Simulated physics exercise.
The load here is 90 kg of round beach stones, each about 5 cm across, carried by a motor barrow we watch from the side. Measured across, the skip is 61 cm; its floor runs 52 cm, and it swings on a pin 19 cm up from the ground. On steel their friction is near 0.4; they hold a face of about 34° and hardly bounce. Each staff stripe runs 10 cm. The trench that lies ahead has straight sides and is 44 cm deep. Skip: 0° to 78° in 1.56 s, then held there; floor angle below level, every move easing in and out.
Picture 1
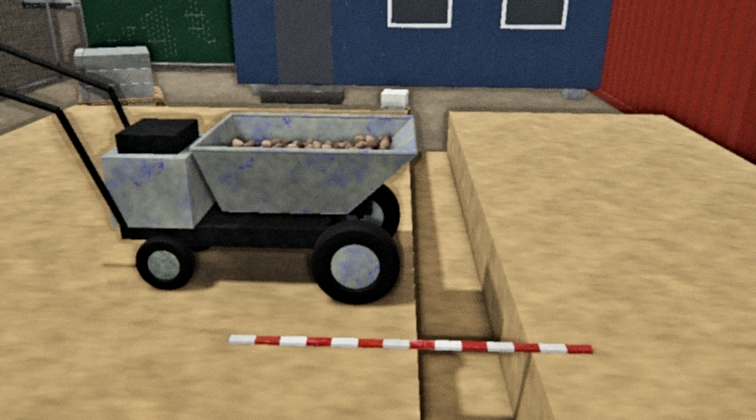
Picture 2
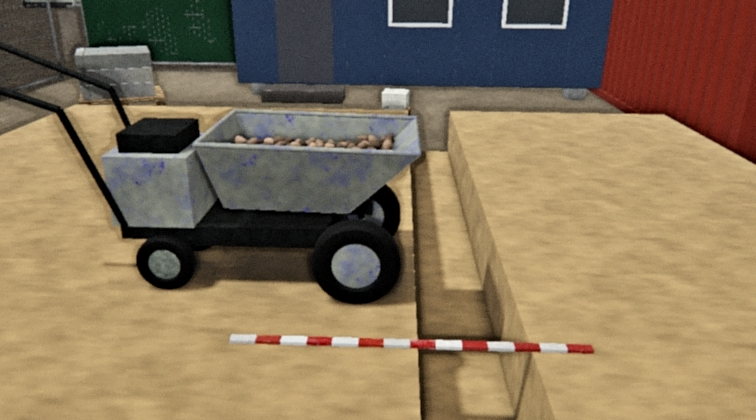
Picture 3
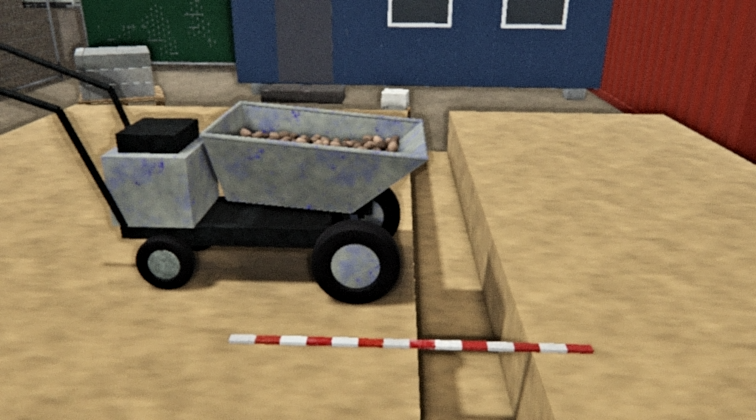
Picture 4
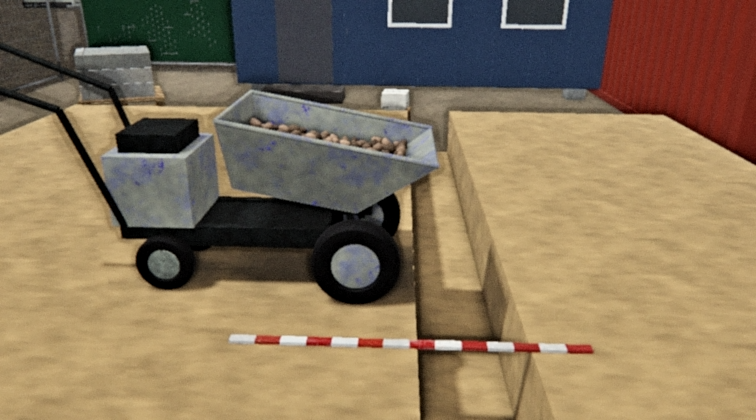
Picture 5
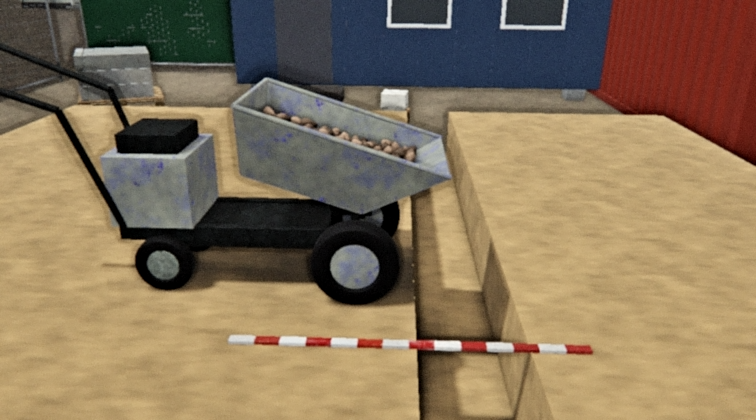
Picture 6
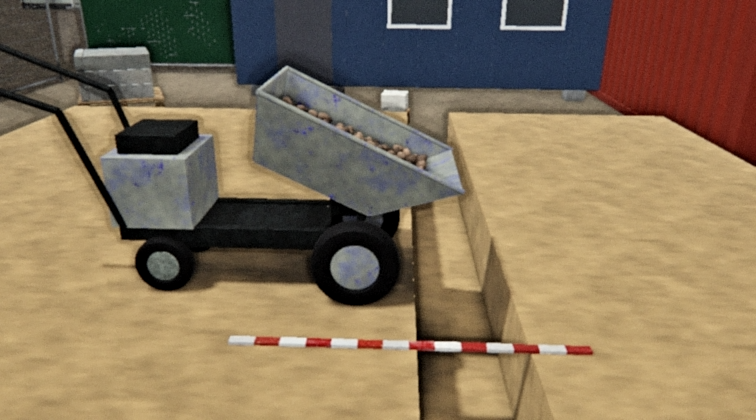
The grey skip of a motor barrow, loaded with round brownish stones, sits level at first on sandy ground in a yard seen from the side. The barrow stands at left beside a straight-sided trench, with a red-and-white staff in front and a blue building, green panel and red container behind. The skip tilts forward to the right, its rear rising steadily, while wheels and camera stay still.
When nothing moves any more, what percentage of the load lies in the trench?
53 %.
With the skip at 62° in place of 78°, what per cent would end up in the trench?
In that case near 40 per cent.
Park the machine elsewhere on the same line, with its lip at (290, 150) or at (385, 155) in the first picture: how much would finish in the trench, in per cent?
Roughly 55 in a hundred, then 90 in a hundred.
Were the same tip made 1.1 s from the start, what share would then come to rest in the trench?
I'd put it at some 55 in a hundred.
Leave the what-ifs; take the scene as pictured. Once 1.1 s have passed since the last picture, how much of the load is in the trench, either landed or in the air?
Close to 40 per cent has got there by then.
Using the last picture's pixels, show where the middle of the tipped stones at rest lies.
Resting centre: About (495, 337).
Then, 0.6 s after the last picture the floor is at 66°, 98 % in the skip, 2 % in the trench; the foremost stones are at (500, 248).
Then, 1.1 s after the last picture the floor is at 78°, 18 % in the skip, 38 % in the trench, 44 % past the trench; the foremost stones are at (647, 288).
Then, 1.4 s after the last picture the floor is at 78°, 0 % in the skip, 53 % in the trench, 47 % past the trench; the foremost stones are at (711, 293).
Then, 3.4 s after the last picture the floor is at 78°, 0 % in the skip, 53 % in the trench, 47 % past the trench; the foremost stones are at (731, 294).
